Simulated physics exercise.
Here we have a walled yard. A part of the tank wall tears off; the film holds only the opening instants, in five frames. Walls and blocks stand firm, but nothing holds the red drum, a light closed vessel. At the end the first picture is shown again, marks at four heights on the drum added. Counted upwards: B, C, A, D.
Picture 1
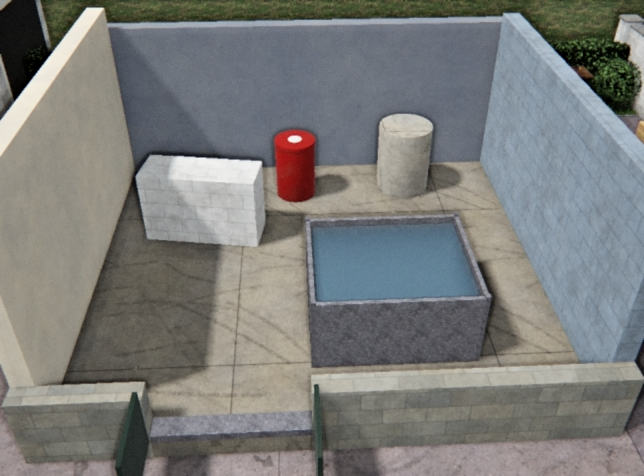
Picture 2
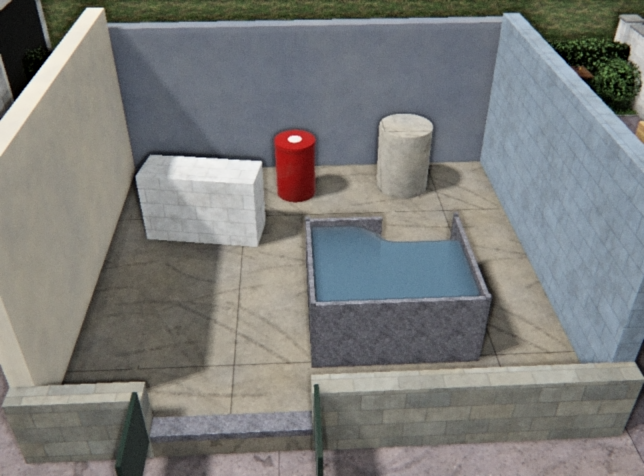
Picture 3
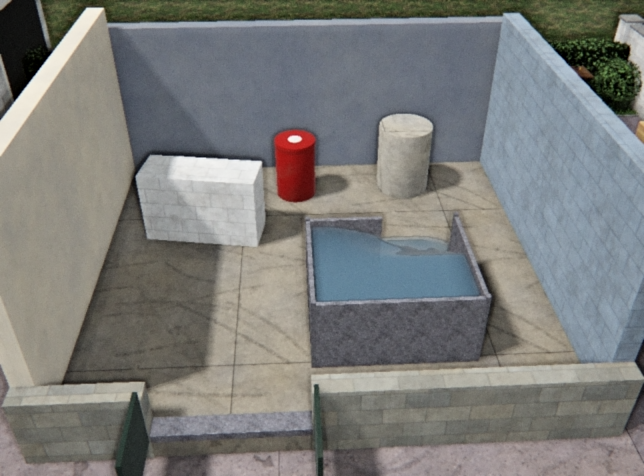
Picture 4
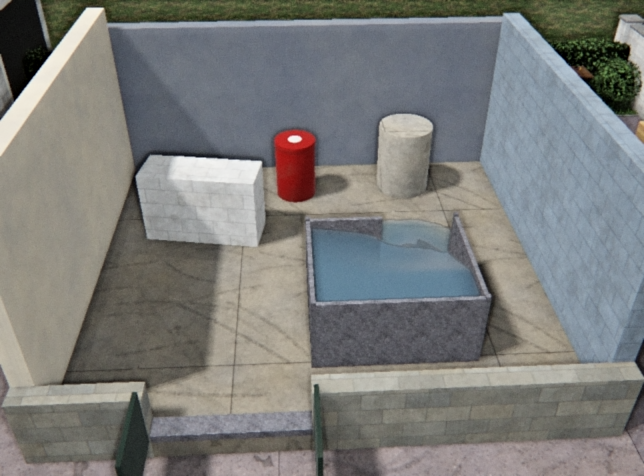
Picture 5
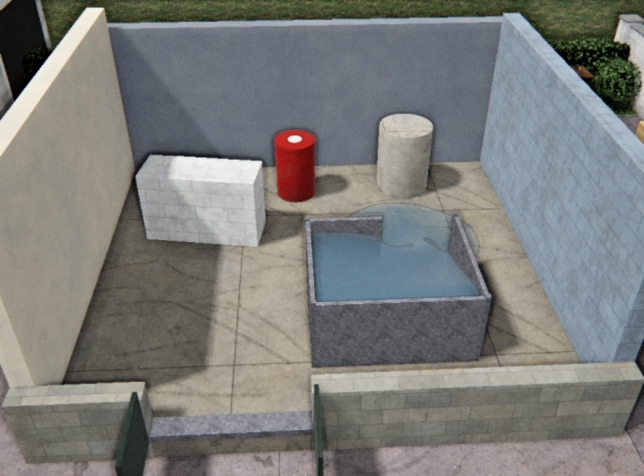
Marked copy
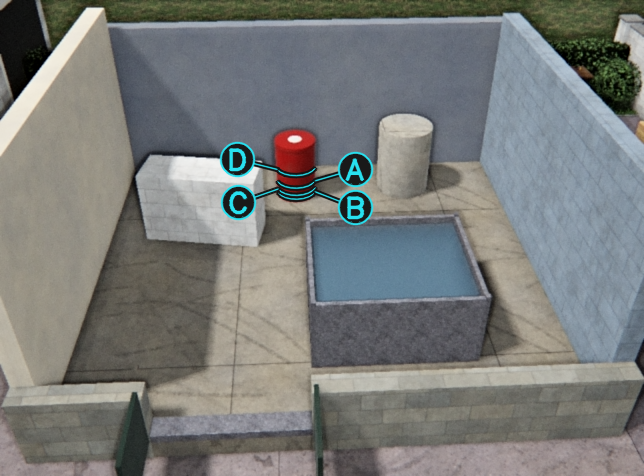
The clip shows a walled yard with a red drum, a pale cylinder, a white block and a full stone tank; a gap opens in the tank's back wall, and water pours through, spreading over the ground behind it.
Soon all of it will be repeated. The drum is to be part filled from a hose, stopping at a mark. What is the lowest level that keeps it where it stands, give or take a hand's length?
Use line D.
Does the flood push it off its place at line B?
Yes, that goes wrong.
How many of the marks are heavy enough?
One of the four.
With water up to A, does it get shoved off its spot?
Yes, that goes wrong.
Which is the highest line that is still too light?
A.
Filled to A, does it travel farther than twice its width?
No, less.
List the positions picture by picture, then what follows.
In the first frame, lid of the red drum at (295, 140); tank full, its middle at (390, 261); open gate at (229, 382).
In the second frame, water covers 2 % of the ground, mostly out of sight from here.
In the third frame, water covers 4 % of the ground, mostly out of sight from here.
In the fourth frame, water covers 7 % of the ground, mostly out of sight from here.
In the fifth frame, lid of the red drum at (295, 140); 10 % of the ground under water, its edge towards the drum at (390, 205).
In cyan, A at (296, 188); B at (297, 199); C at (296, 195); D at (296, 175); from the bottom up B, C, A, D.
For line A, it is pushed about its own width away.
For line B, it is pushed about 4 times its own width away.
For line C, it is pushed about 4 times its own width away.
For line D, it shifts by a finger or two and stays.
